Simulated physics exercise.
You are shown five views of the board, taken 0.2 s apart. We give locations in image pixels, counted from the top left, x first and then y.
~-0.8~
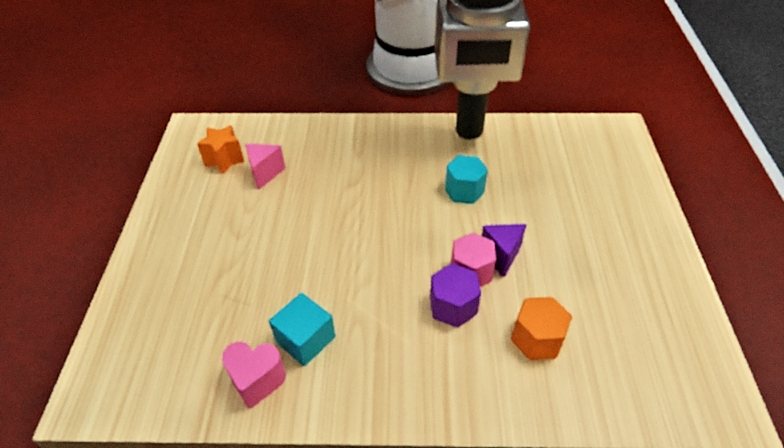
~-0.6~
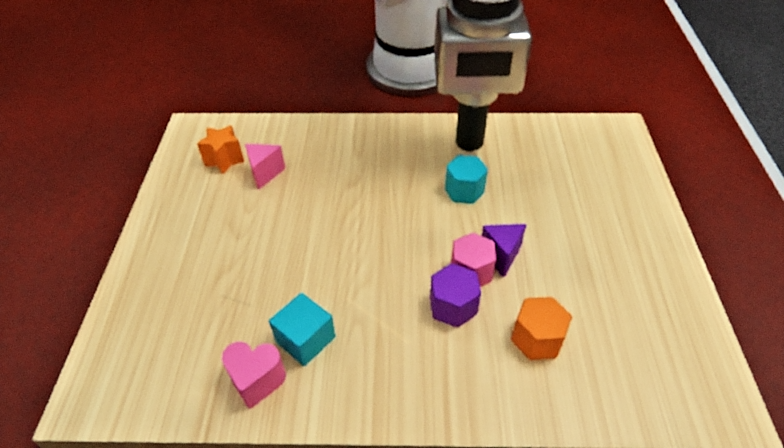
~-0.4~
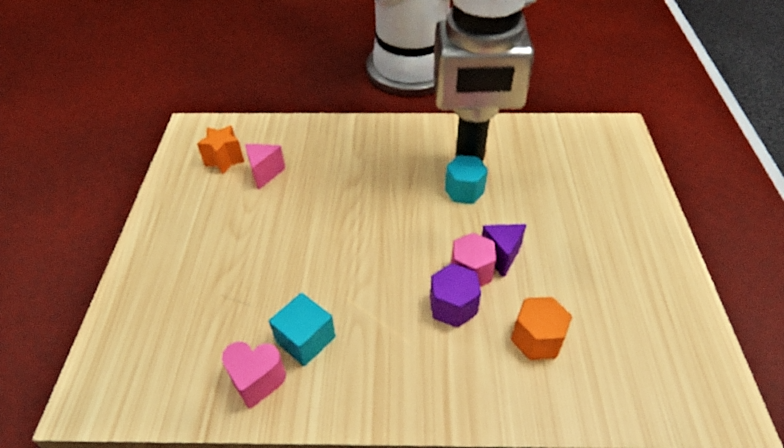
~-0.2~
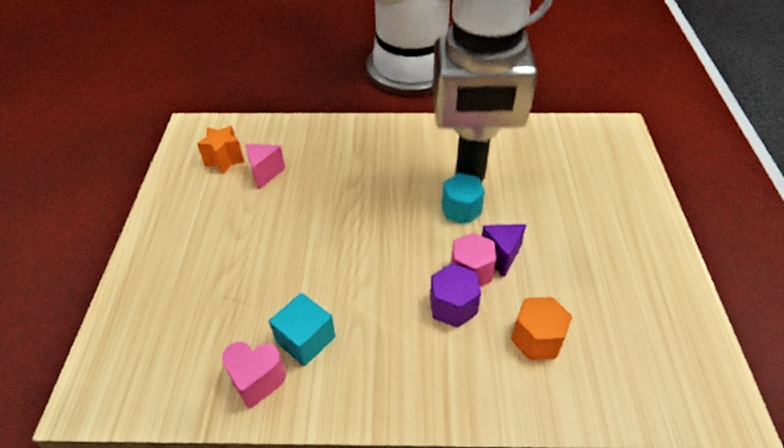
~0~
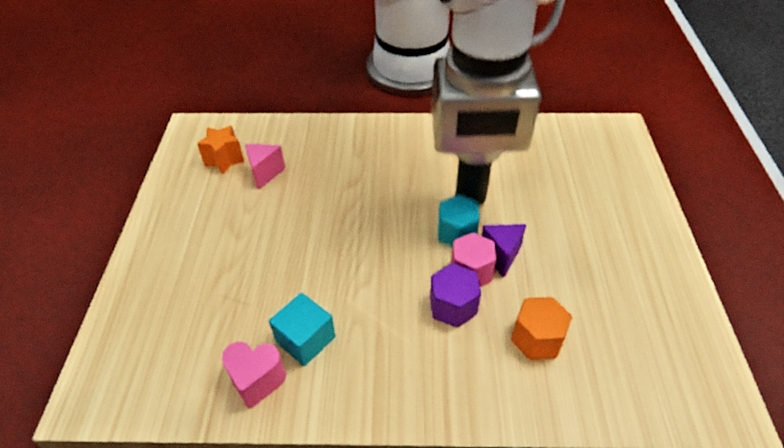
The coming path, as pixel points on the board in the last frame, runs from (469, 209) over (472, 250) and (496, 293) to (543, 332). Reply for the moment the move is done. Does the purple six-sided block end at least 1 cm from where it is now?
The answer is yes.
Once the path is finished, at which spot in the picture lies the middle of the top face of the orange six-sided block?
My best guess is (578, 347).
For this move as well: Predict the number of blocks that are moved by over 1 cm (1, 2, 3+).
I reckon the push displaces three or more of the blocks by more than 1 cm.
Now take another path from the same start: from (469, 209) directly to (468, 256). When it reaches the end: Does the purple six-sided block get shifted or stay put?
It will be nudged away from its spot.
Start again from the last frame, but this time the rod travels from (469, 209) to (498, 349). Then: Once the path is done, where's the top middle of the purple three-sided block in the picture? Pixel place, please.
It will end up at (520, 254).
The first path, step by step. One third of the way, rod (473, 240); purple six-sided block (453, 312), turned 25° clockwise; turquoise six-sided block (456, 252); pink six-sided block (483, 281); purple three-sided block (512, 239), turned 25° anticlockwise.
Two thirds of the way, rod (498, 283); purple six-sided block (450, 323), turned 45° clockwise; turquoise six-sided block (459, 278), turned 25° clockwise; pink six-sided block (494, 306), turned 15° anticlockwise; purple three-sided block (524, 253), turned 110° anticlockwise.
At the end, rod (546, 322); purple six-sided block (449, 324), turned 50° clockwise; turquoise six-sided block (459, 278), turned 25° clockwise; pink six-sided block (500, 319), turned 10° clockwise; purple three-sided block (525, 254), turned 120° anticlockwise; orange six-sided block (578, 347).
